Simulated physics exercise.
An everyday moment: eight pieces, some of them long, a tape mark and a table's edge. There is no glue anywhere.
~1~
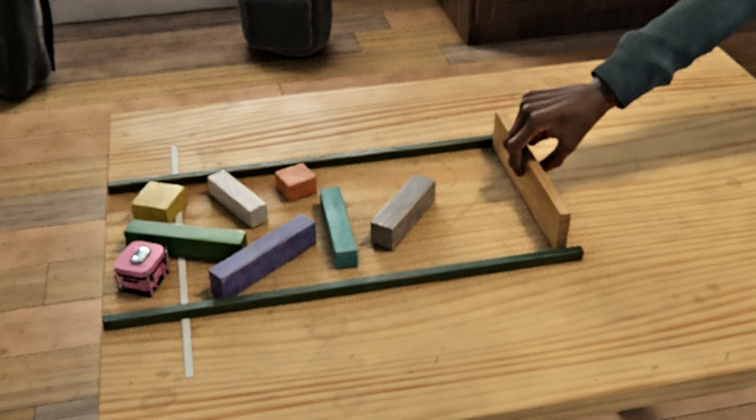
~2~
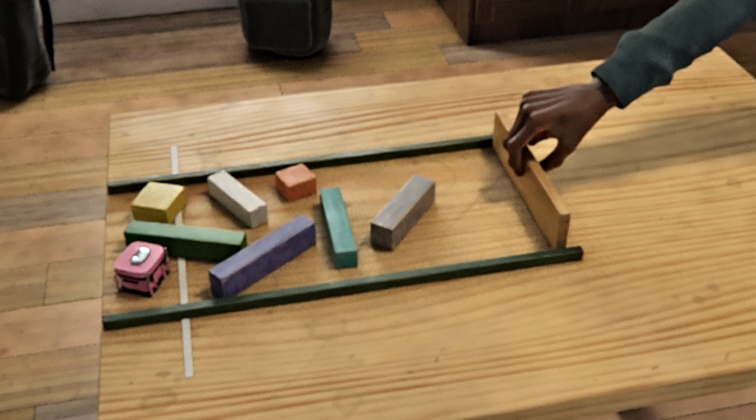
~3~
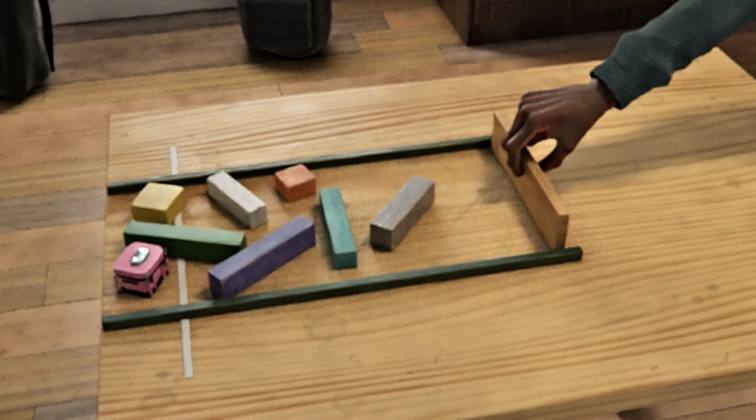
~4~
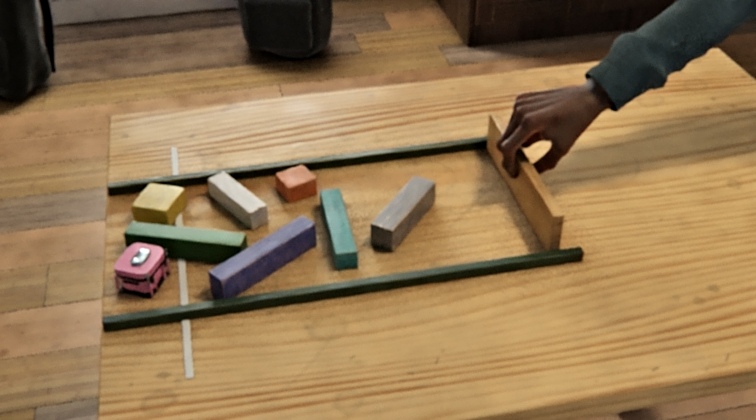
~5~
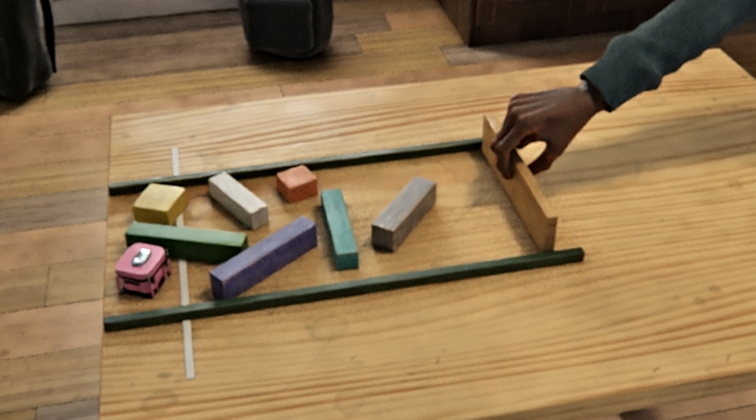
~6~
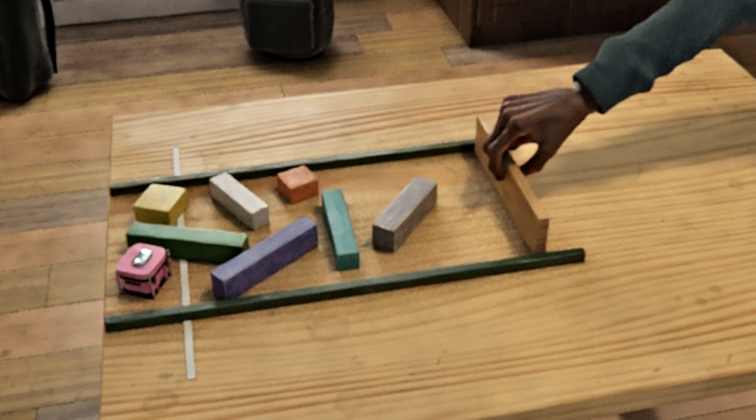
A hand slides an upright wooden board slowly leftward between two dark green rails on a wooden table, while the coloured blocks and bars and the small pink case near the white tape line stay in place.
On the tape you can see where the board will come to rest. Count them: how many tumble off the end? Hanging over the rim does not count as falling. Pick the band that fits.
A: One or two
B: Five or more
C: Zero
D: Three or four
Three or four (D).
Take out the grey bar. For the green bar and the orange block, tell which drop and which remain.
Outcome for the green bar: It drops; for the orange block: It stays.
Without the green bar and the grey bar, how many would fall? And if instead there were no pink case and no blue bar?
Well, the first time you'd get 1, and the next time 2.
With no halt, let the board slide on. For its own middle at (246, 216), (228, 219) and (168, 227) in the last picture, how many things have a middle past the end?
That makes 0, 0, 4.
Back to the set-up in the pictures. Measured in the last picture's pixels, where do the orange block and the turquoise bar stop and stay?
They come to rest around (163, 200) and (144, 255).
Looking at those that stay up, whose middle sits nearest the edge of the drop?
The white bar is the one.
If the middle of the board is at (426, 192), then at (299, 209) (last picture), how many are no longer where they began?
Respectively 1 and 6.
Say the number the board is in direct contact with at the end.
Number: 2.
Soon after, none off yet; pink case at rest near (144, 271); yellow block at rest near (161, 206); green bar at rest near (188, 244).
Then, none off yet; pink case at rest near (144, 271); yellow block at rest near (161, 206); green bar moved a little near (157, 237).
At rest, the number that fall off is three or four; fallen, blue bar, green bar, yellow block and pink case.
